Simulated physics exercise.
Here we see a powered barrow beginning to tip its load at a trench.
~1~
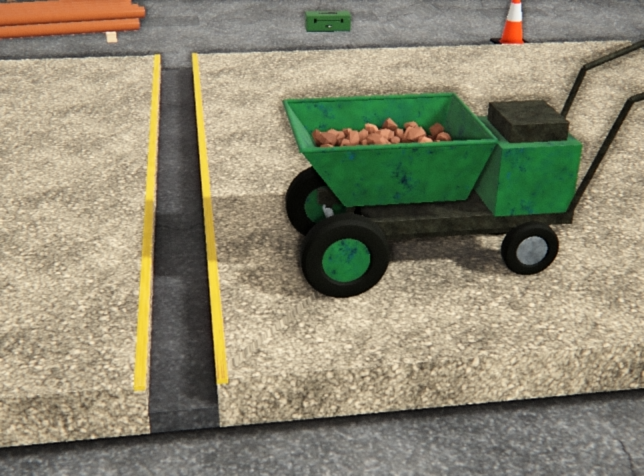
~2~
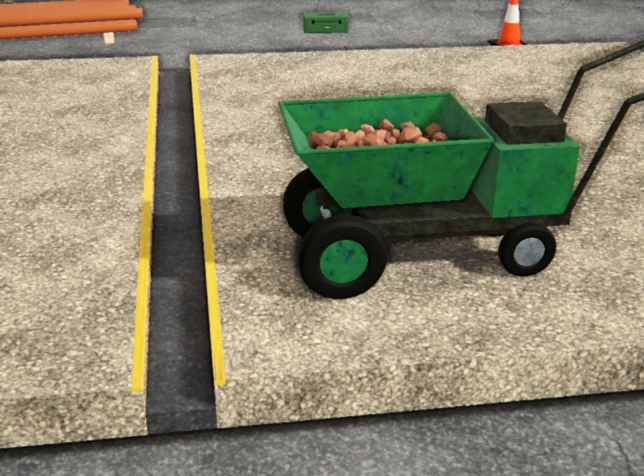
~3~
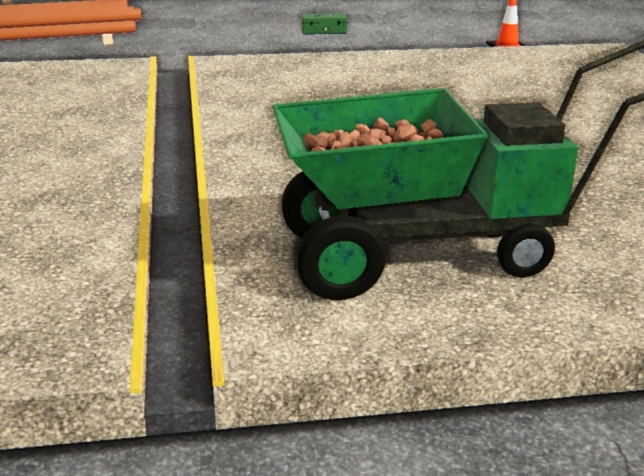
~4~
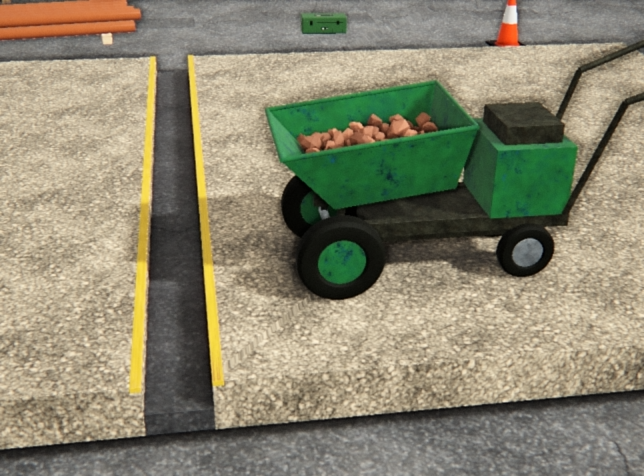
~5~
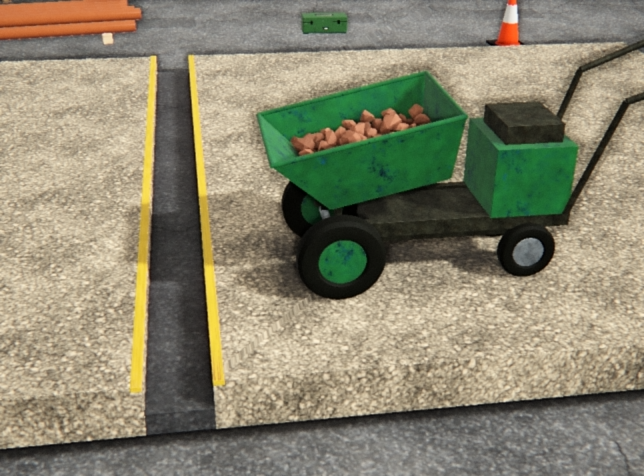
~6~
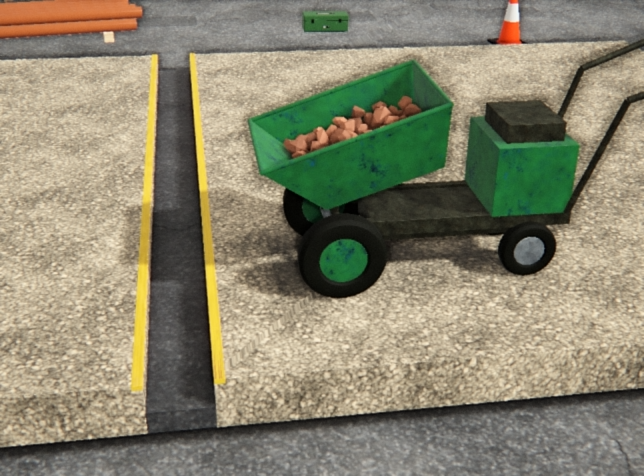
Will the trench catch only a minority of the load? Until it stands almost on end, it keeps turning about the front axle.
No, it gets the larger part.
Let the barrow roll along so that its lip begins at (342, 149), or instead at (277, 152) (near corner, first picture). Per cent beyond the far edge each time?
In order, 0 % followed by 10 %.
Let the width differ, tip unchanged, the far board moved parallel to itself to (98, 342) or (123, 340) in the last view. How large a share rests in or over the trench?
Result, try 1: 100 in a hundred; try 2: 90 in a hundred.
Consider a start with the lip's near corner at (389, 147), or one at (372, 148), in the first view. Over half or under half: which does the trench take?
For the first case I'd say a smaller fraction, and for the second case a smaller fraction.
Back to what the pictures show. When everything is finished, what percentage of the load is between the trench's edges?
Roughly 85 in a hundred.
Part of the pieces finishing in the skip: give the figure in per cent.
I reckon some 10 percent.
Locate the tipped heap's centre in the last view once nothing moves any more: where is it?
The centre comes to rest near (182, 287).
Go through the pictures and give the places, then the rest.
In the first picture, lip of the skip near (302, 151), level; top of the load near (394, 143), lumps of rubble; first edge of the trench near (218, 333); far edge near (142, 339), the trench under half as wide as the skip, and about half as deep as wide.
In the second picture, lip of the skip near (298, 153), level; top of the load near (390, 144).
In the third picture, lip of the skip near (291, 156), tipped barely; top of the load near (385, 143).
In the fourth picture, lip of the skip near (282, 160), tipped a little; top of the load near (404, 144).
In the fifth picture, lip of the skip near (272, 166), tipped a little; top of the load near (397, 139).
In the sixth picture, lip of the skip near (262, 173), tipped clearly; top of the load near (405, 125); first edge of the trench near (216, 333); far edge near (139, 339).
Shortly afterwards, skip tipped steeply; the whole lot in the skip.
Next, skip tipped right over; the bulk in the skip; only a few short of the trench; near a quarter in or heaped over the trench.
Some moments later, skip tipped right over; a little in the skip; only a few short of the trench; the bulk in or heaped over the trench; only a few beyond it.
In the end, skip tipped right over; a little in the skip; only a few short of the trench; the bulk in or heaped over the trench; only a few beyond it.
